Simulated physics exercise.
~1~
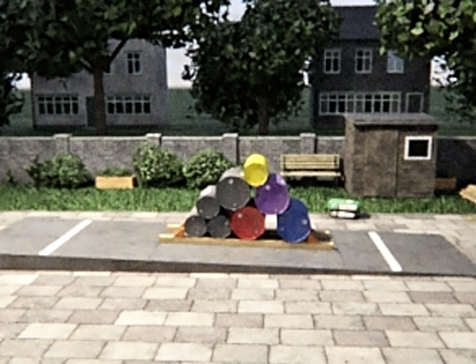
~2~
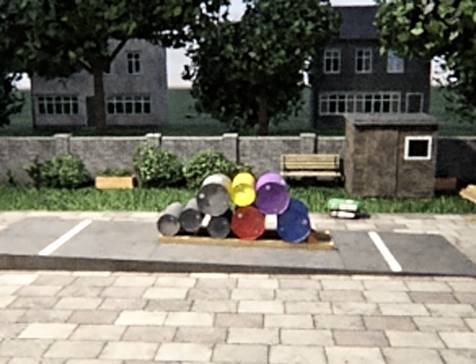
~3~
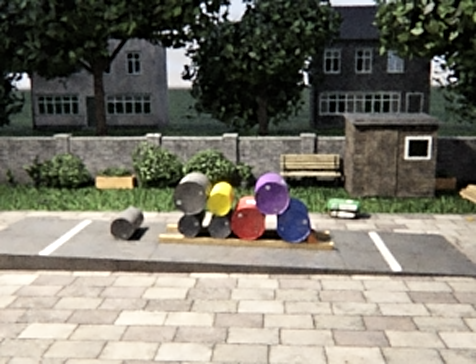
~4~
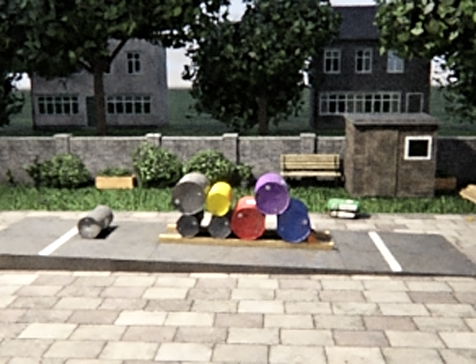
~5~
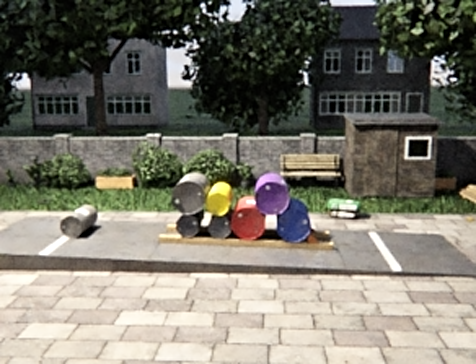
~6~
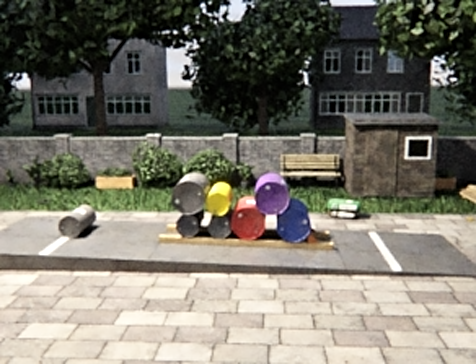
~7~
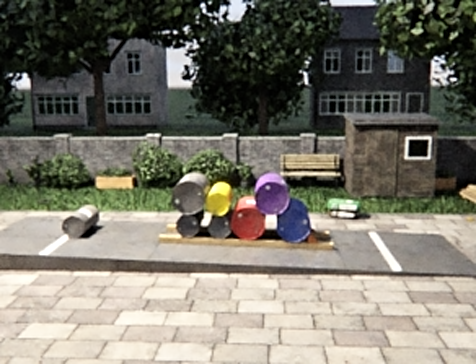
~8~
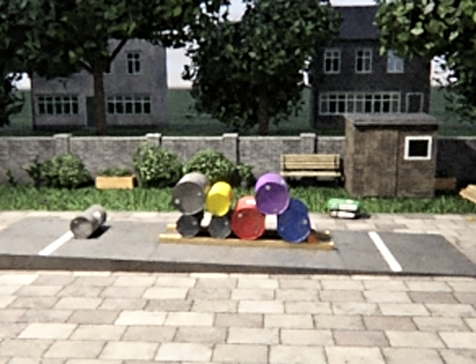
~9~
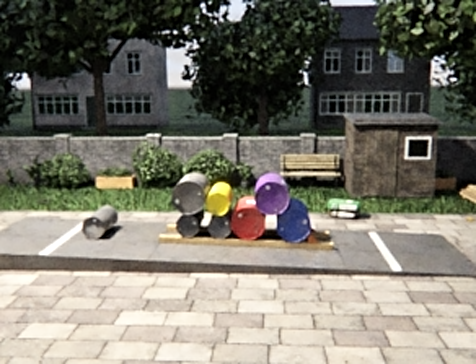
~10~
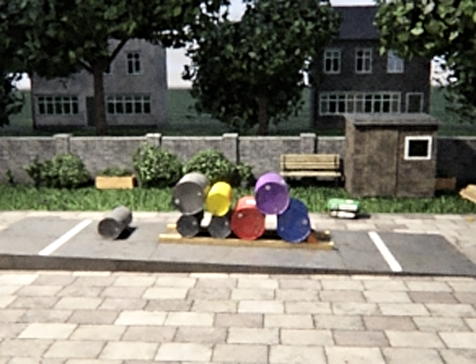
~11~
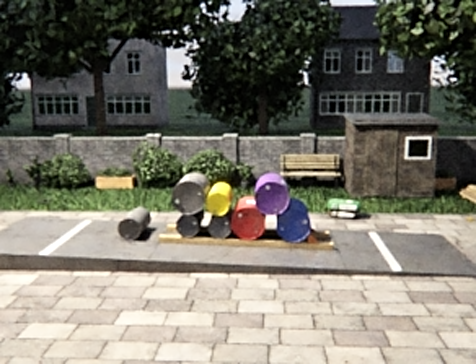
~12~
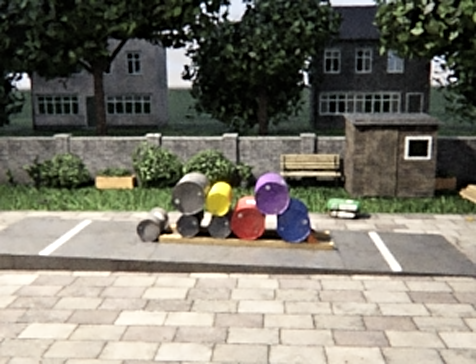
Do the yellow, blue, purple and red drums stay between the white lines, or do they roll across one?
All four stay between the white lines. The yellow drum drops down and left but rests on other drums, while the blue, purple and red ones remain in the stack.
On a concrete pad, stacked drums slump and a grey one rolls left, then back beside them.
